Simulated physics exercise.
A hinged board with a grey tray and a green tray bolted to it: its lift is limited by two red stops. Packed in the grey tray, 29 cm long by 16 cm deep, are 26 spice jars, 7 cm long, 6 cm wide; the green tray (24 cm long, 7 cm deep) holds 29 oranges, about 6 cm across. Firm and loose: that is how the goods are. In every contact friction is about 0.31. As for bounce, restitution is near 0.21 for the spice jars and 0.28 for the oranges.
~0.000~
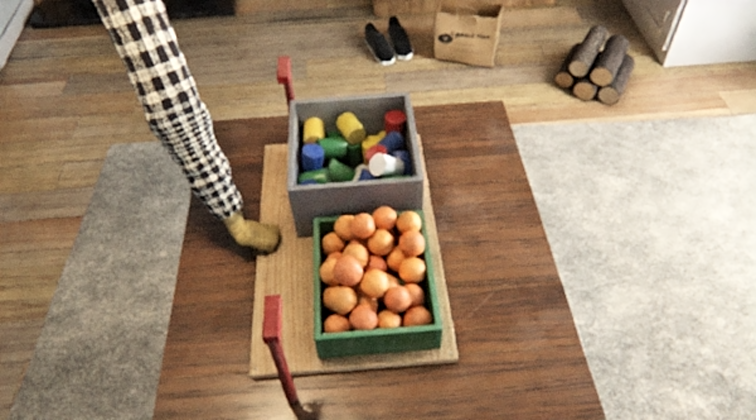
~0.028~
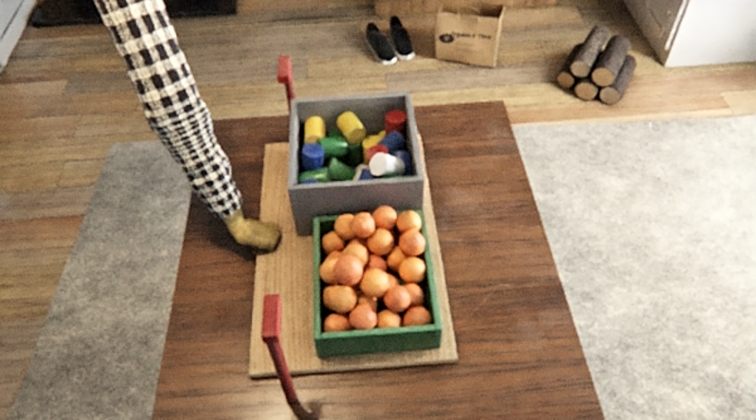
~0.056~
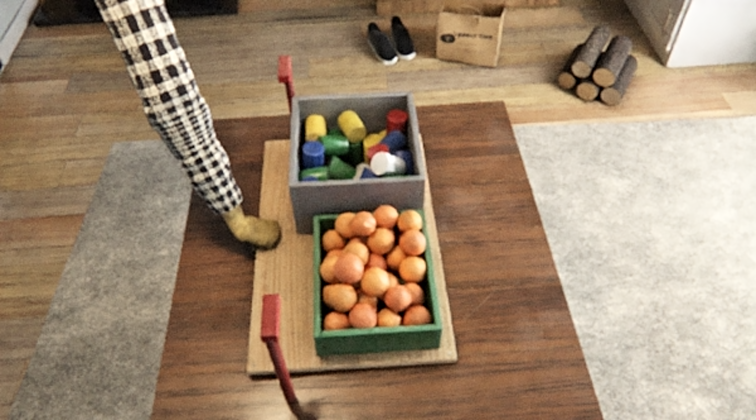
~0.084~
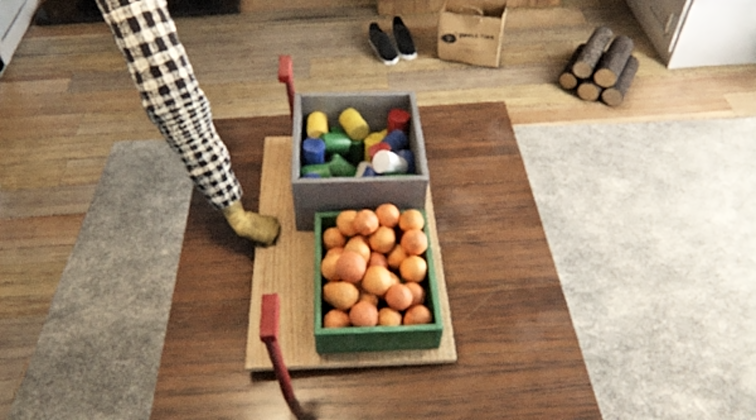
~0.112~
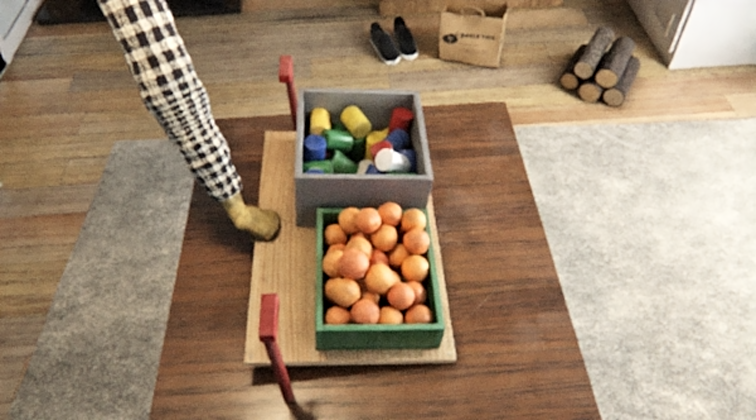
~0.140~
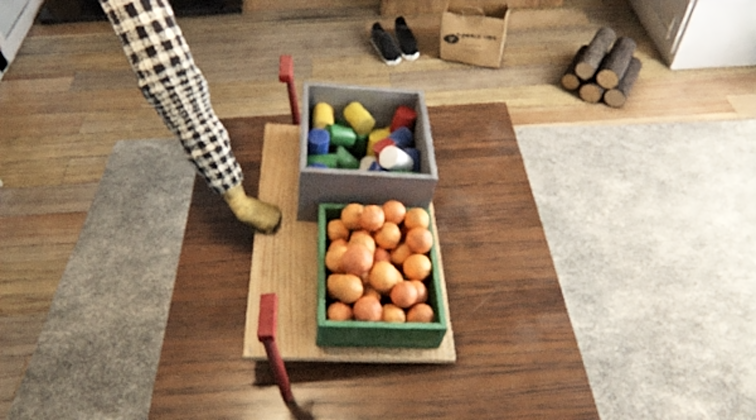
On a wooden table, a gloved hand in a checked sleeve slowly raised the left edge of a board slightly, tilting the grey tray of colourful containers and green tray of oranges with it.
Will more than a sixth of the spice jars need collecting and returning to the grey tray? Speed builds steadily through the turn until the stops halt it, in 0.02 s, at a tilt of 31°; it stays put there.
Below a sixth.
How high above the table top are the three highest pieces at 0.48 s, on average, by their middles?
Around 24 centimetres.
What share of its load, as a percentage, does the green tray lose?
Green tray: 45% lost.
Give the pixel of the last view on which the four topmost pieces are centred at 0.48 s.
I'd put it somewhere around (421, 125).
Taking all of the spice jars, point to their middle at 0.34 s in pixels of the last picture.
Roughly at (394, 141).
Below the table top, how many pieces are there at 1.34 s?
It comes to near 12.
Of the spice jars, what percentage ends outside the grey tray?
Estimate: About 10 in a hundred.
After 0.24 s, the board meets the red stops.
After 0.34 s, tilt 31°; grey tray 26 in, 0 out and green tray 28 in, 1 out.
After 0.48 s, tilt 31°; grey tray 26 in, 0 out and green tray 22 in, 7 out.
After 0.74 s, tilt 31°; grey tray 24 in, 2 out and green tray 18 in, 11 out.
When it is over (at 1.34 s), grey tray 24 in, 2 out and green tray 16 in, 13 out. Asked share, 2 of 26, 8 per cent.
